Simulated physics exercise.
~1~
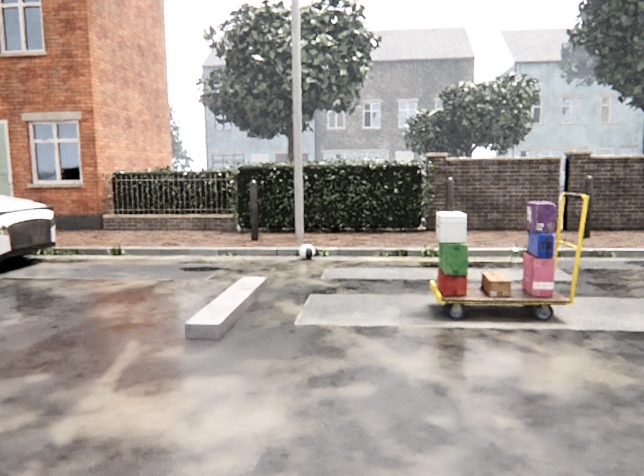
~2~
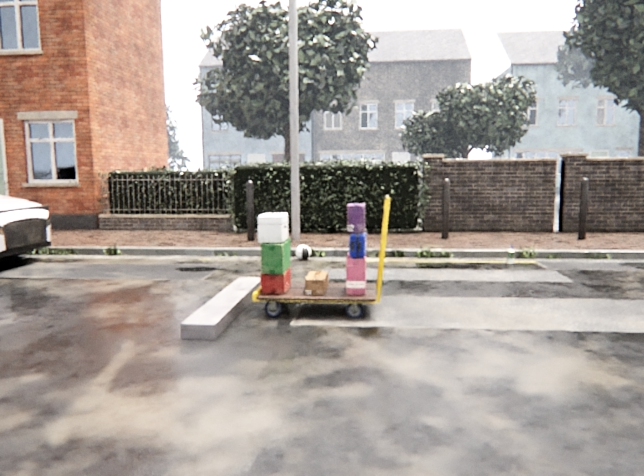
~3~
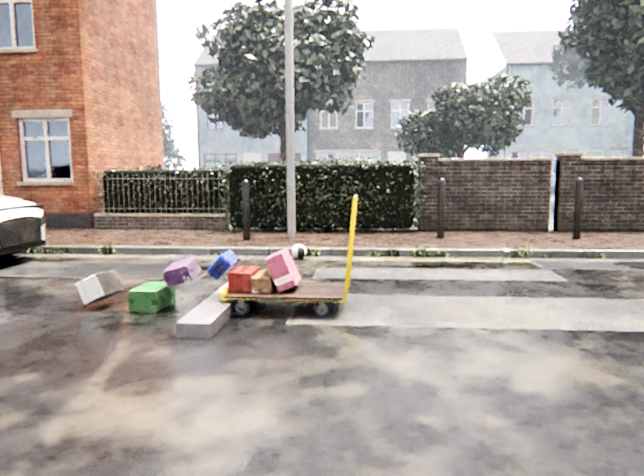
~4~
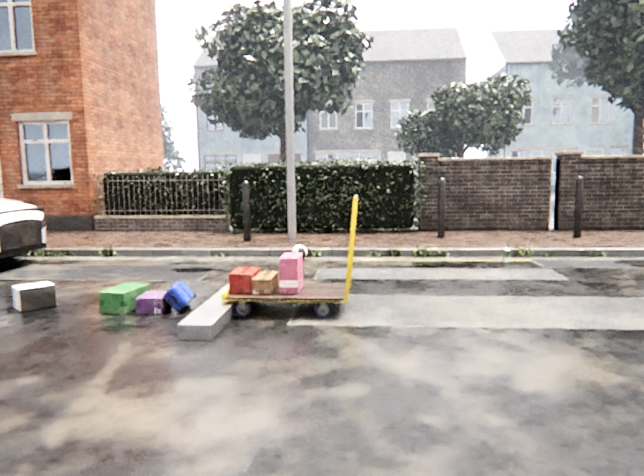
A loaded trolley rolls left, stops at a pale kerb, and four boxes tumble off ahead.
